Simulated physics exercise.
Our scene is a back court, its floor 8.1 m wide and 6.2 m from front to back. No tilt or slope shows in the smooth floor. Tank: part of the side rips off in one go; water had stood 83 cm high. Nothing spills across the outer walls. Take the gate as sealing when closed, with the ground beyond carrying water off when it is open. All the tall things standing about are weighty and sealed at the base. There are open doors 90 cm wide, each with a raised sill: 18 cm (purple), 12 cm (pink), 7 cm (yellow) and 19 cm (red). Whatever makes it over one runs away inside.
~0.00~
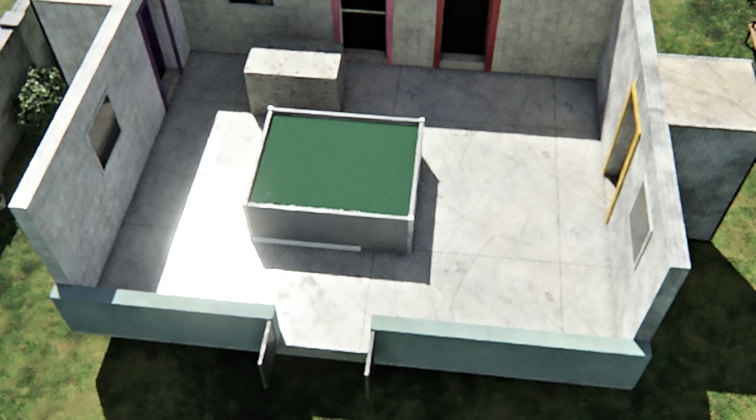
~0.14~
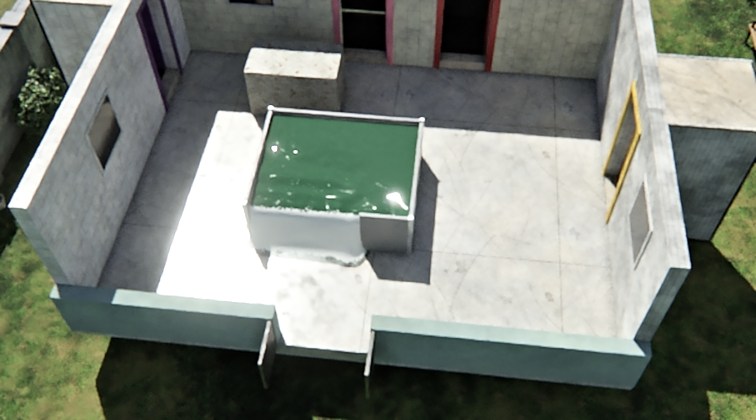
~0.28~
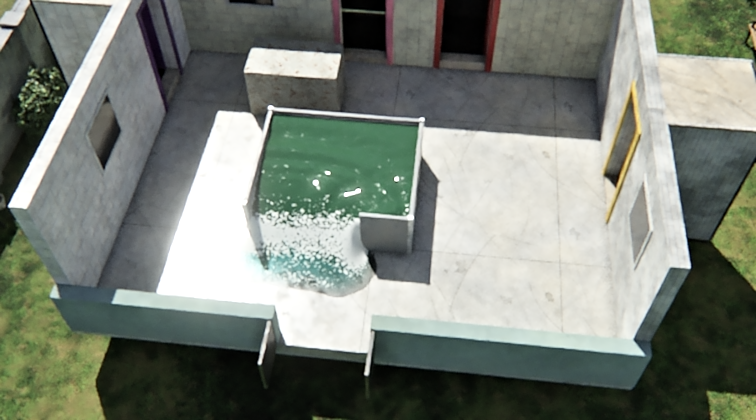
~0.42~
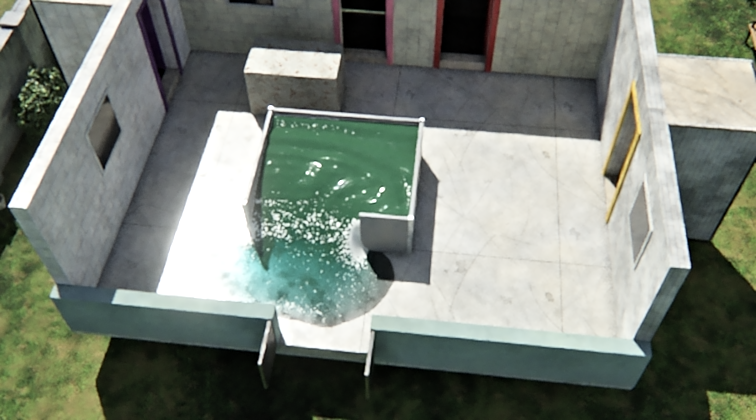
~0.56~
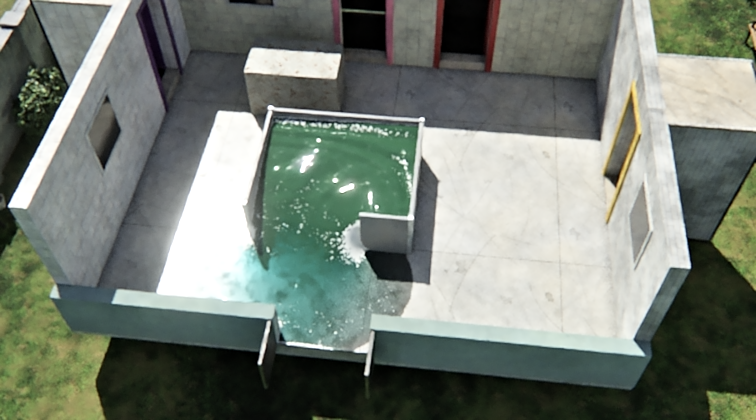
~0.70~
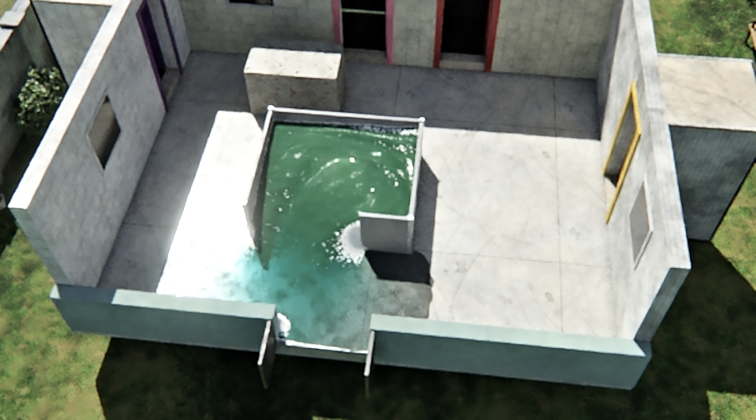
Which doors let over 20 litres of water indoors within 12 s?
The purple door: 20 litres or less, the pink door: 20 litres or less, the yellow door: 20 litres or less, the red door: 20 litres or less.
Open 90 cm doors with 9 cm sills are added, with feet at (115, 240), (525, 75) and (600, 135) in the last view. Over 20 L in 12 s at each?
So, in the order given, it's beyond the mark, then shy of the mark, then shy of the mark.
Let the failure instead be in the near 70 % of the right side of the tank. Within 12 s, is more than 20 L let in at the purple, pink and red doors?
For purple, too little; for pink, too little; for red, too little.
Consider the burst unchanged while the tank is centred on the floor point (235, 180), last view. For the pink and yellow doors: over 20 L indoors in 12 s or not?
Lab note: Pink door limit not exceeded; yellow door limit exceeded.
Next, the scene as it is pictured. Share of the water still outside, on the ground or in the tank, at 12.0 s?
It comes to near 56 per cent.
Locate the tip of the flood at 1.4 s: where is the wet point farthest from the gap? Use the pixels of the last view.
About pixel (534, 355).
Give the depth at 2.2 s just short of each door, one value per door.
Depths: Purple door 0 cm, pink door 0 cm, yellow door 0 cm, red door 0 cm.
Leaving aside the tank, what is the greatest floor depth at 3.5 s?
Around 33 centimetres.
After 1.4 s water covers 15 % of the floor and is deepest (57 cm) near (262, 317); purple door not reached, pink door not reached, yellow door not reached, red door not reached.
After 2.2 s water covers 25 % of the floor and is deepest (57 cm) near (88, 310); purple door not reached, pink door not reached, yellow door not reached, red door not reached.
After 3.5 s water covers 45 % of the floor and is deepest (33 cm) near (88, 310); purple door 4 cm at the sill, 0 L in, pink door not reached, yellow door not reached, red door not reached.
After 7.0 s water covers 75 % of the floor and is deepest (17 cm) near (182, 74); purple door 14 cm at the sill, 0 L in, pink door 5 cm at the sill, 0 L in, yellow door 3 cm at the sill, 0 L in, red door 4 cm at the sill, 0 L in.
After 12.0 s water covers 95 % of the floor and is deepest (10 cm) near (513, 119); purple door 8 cm at the sill, 0 L in, pink door 5 cm at the sill, 0 L in, yellow door 7 cm at the sill, 0 L in, red door 2 cm at the sill, 0 L in.
